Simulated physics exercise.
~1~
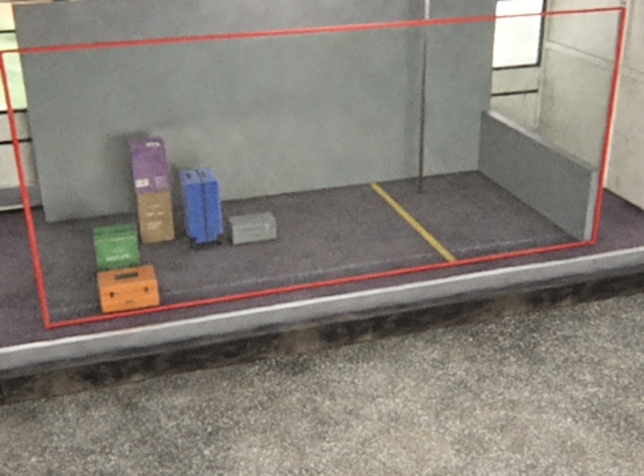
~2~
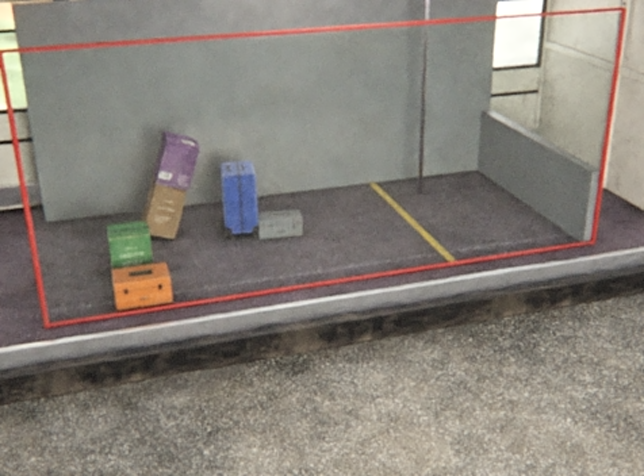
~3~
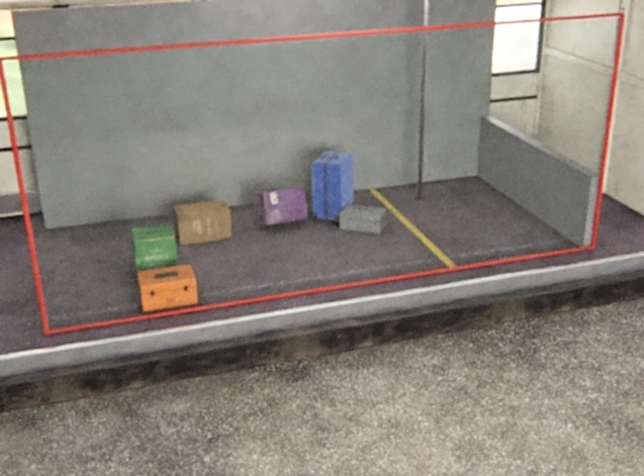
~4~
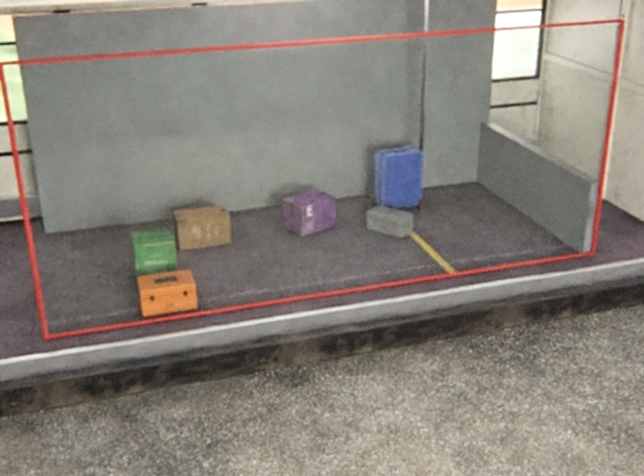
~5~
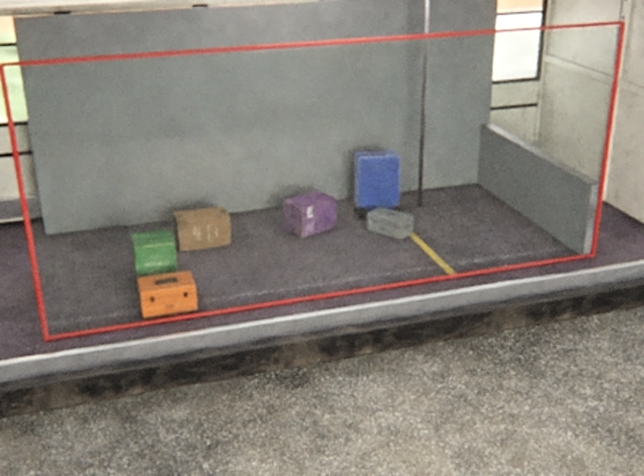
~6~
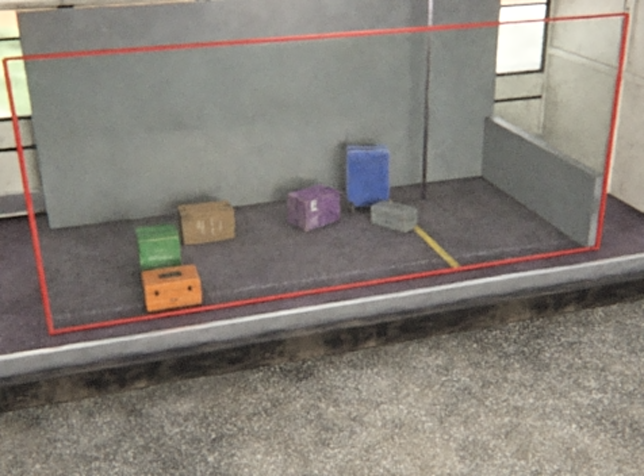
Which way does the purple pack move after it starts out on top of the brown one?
The purple pack moves to the right, leaning over and ending up on the floor on its side.
Loose luggage and toolboxes shift across the dark floor of a grey-walled metro bay, seen from the front and slightly above by a gently swaying camera. A purple pack stands on a brown one at the left, with green and orange pieces in front and a blue case and grey toolbox to the right. Everything moves right, and the purple pack leans, then drops to the floor beyond the brown one. The blue case travels farthest, then drifts back left a little. At the end the purple pack lies on its side, and the grey toolbox rests short of the yellow line.
